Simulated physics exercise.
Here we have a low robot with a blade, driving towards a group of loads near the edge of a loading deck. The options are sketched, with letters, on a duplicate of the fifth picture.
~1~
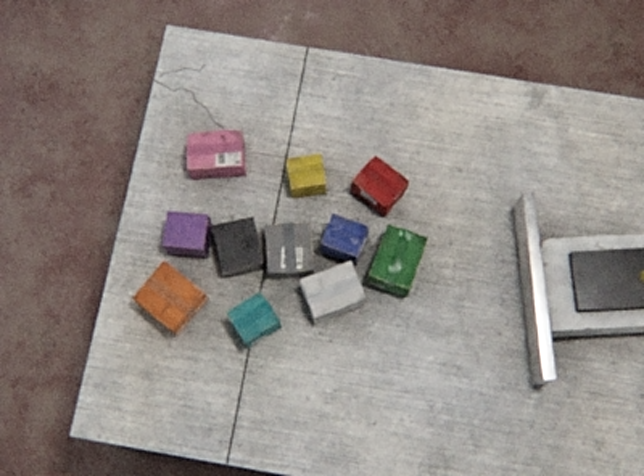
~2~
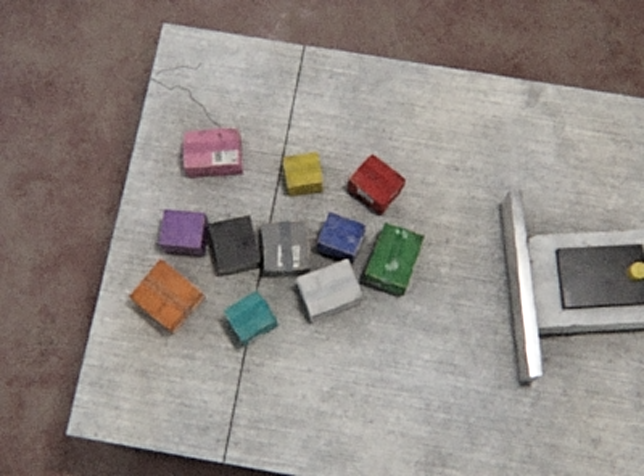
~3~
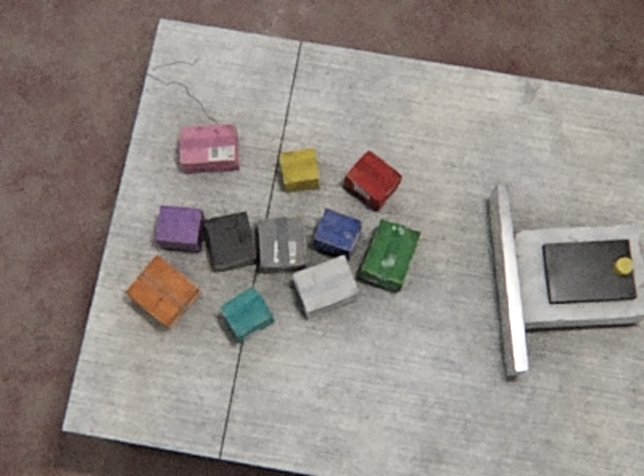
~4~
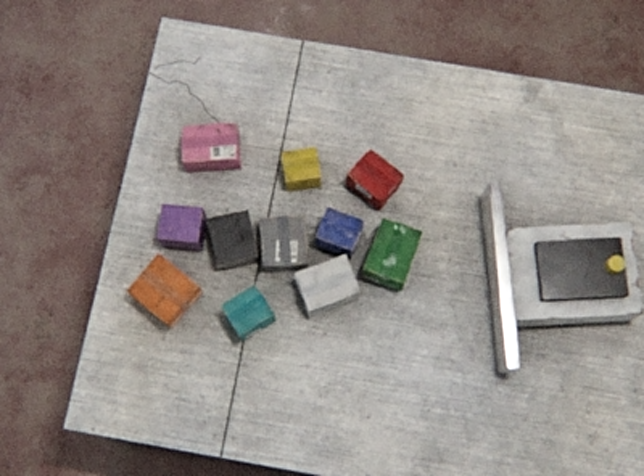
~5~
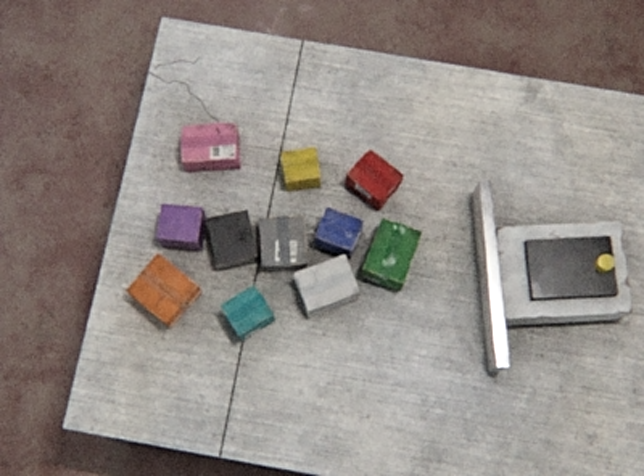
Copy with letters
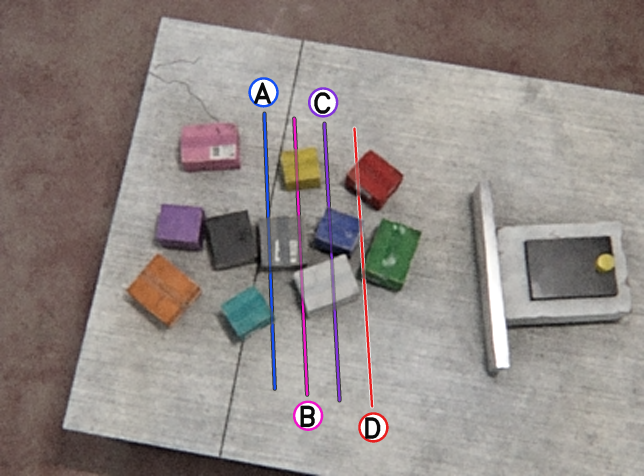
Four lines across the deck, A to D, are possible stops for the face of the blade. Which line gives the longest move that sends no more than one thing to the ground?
Line A.
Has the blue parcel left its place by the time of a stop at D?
By then, yes.
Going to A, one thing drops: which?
The purple crate goes over.
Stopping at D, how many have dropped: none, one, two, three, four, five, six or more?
By then, none.
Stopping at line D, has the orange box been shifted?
By then, no.
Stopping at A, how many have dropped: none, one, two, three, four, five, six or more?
One.
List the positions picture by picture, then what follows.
Robot (610, 280); red parcel (380, 186); white box (333, 292), in the first picture.
Robot (597, 277); purple crate (184, 233), in the second picture.
Robot (582, 272); yellow box (299, 171), in the third picture.
Robot (574, 270); black crate (234, 240), in the fourth picture.
Robot (564, 268); grey parcel (283, 244); blue parcel (339, 233); green parcel (391, 255), in the fifth picture.
On the marked copy, A at (269, 246); B at (300, 252); C at (331, 257); D at (363, 263).
With A. Early on, robot (483, 254); red parcel (369, 180); green parcel (380, 260).
Further on, robot (403, 241); purple crate (135, 230); black crate (178, 238).
At the end, robot (343, 230); purple crate over the edge; black crate (120, 229); one fallen.
As for the rest, B is within the limit but short; C is within the limit but short; D is within the limit but short.
